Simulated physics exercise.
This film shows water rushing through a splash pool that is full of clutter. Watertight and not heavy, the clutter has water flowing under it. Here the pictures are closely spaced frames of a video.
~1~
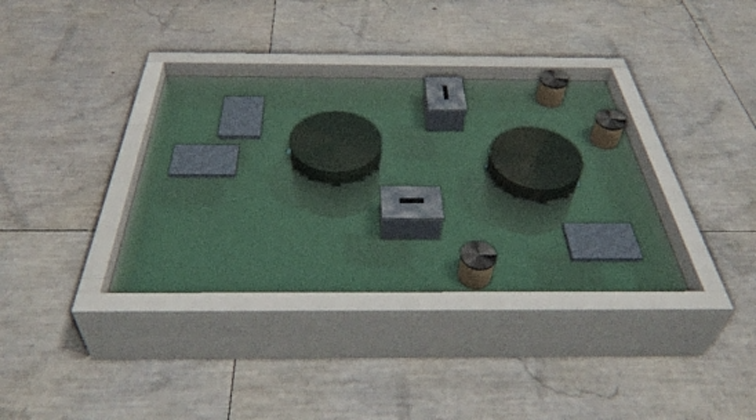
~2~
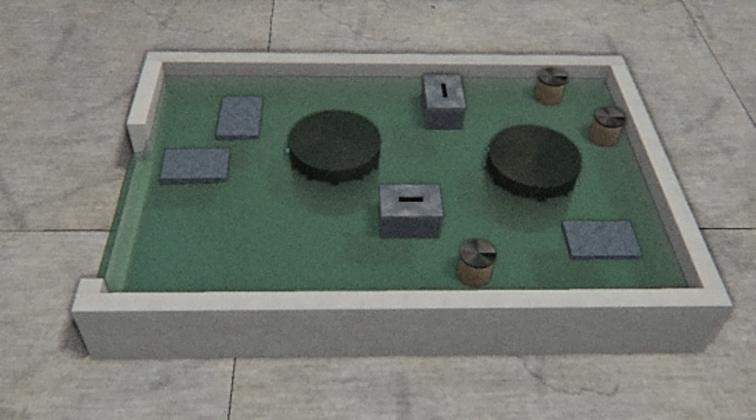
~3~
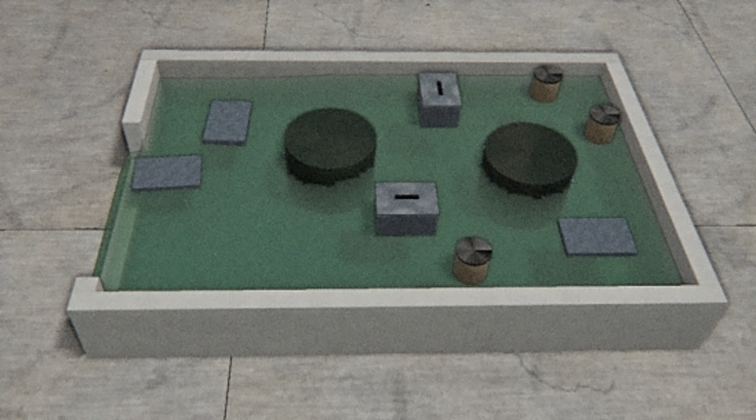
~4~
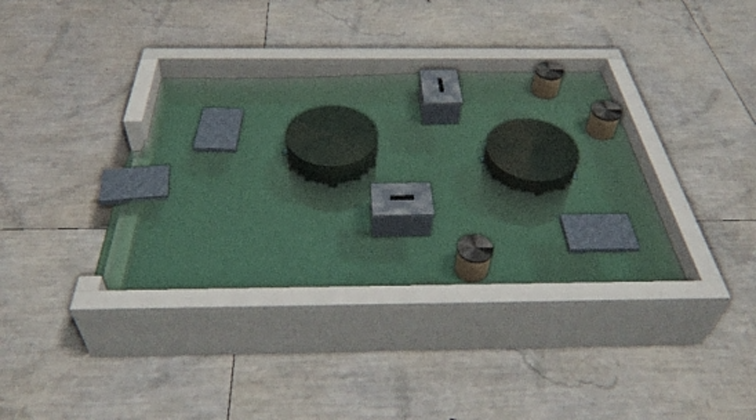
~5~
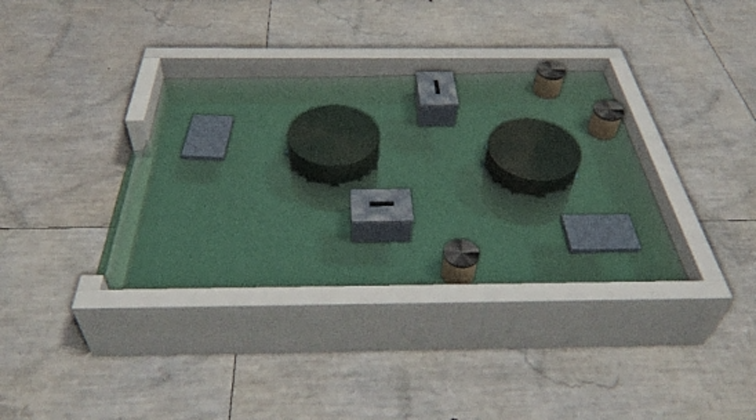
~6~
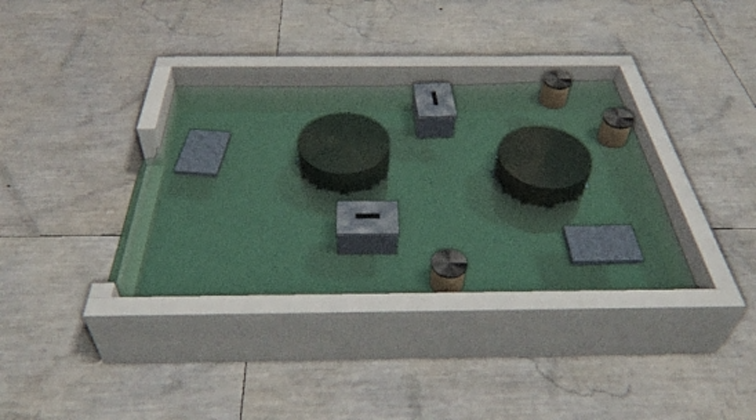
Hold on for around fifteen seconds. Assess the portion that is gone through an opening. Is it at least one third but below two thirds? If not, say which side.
Yes.
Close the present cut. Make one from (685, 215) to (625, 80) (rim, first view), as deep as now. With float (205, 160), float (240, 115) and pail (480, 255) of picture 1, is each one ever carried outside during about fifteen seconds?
In the order given: Retained, retained, flushed out.
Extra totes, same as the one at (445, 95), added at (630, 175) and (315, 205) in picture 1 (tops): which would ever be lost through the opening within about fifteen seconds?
Taking them in turn: Held back, then flushed away.
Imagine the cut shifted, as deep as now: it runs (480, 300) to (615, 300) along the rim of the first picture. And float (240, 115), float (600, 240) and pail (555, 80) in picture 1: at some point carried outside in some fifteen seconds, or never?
Answer, item by item: Not lost, lost, not lost.
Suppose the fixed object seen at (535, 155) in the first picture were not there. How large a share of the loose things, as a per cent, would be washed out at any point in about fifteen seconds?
My guess is close to 50 per cent of them.
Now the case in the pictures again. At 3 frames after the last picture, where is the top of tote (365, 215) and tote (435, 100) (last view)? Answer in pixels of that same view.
(286, 219) and (384, 97).
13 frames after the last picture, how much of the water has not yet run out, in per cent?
I'd estimate some 60 percent of the water stays.
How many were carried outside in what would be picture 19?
Tally: 3.
A moment on, 2 of 8 are out; 6 afloat.
Next, 3 of 8 are out; 5 afloat.
Later, 4 of 8 are out; 4 afloat.
In the end, 4 of 8 are out; 4 afloat.
